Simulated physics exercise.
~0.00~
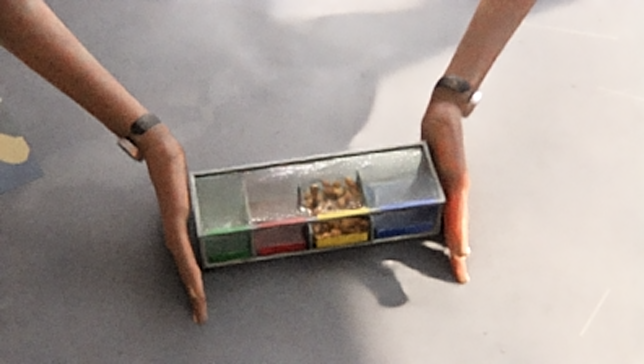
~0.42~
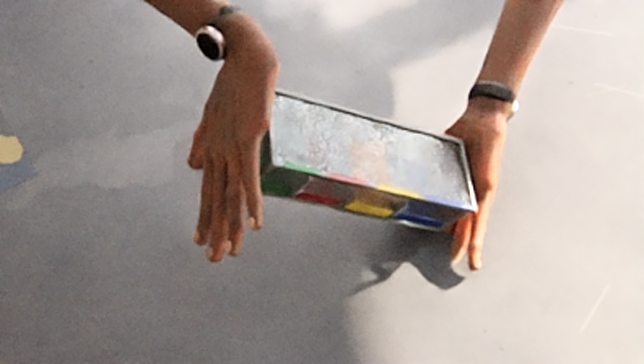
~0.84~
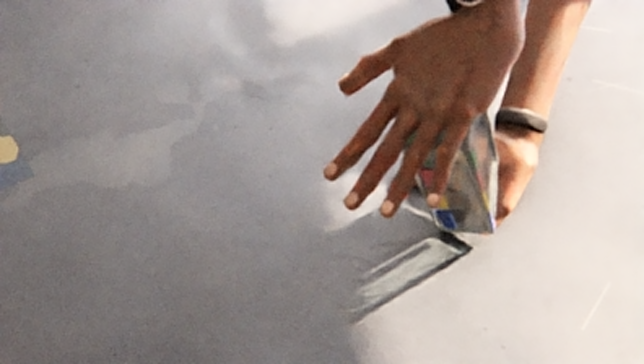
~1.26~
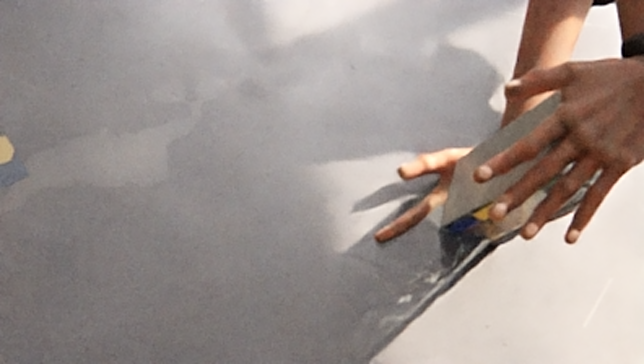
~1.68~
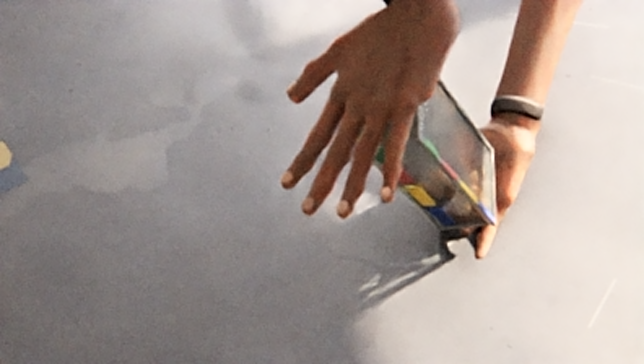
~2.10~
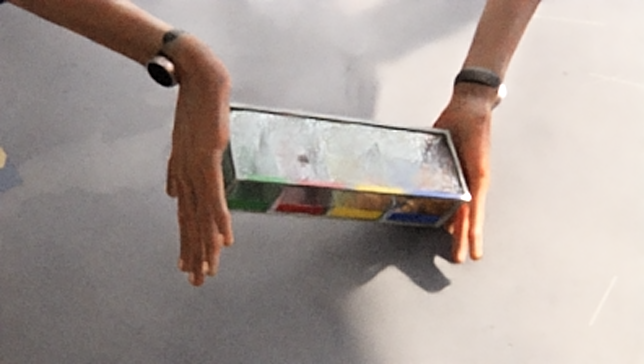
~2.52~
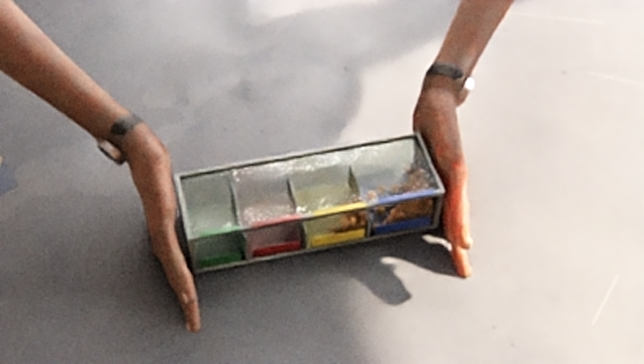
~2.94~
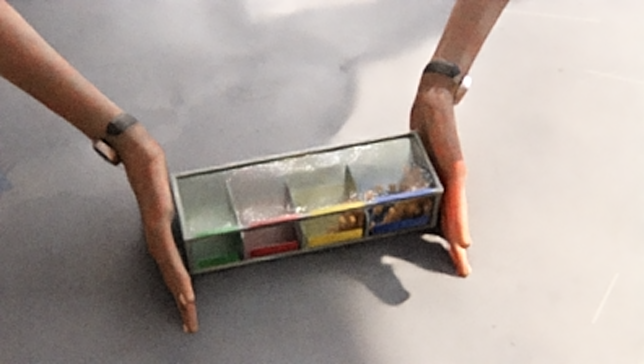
A clear-topped box with green, red, yellow and blue compartments is tipped up onto its right end by two hands, past upright, then lowered flat again; the roasted chickpeas, first in the yellow section, end up mostly in blue, with some left in yellow.
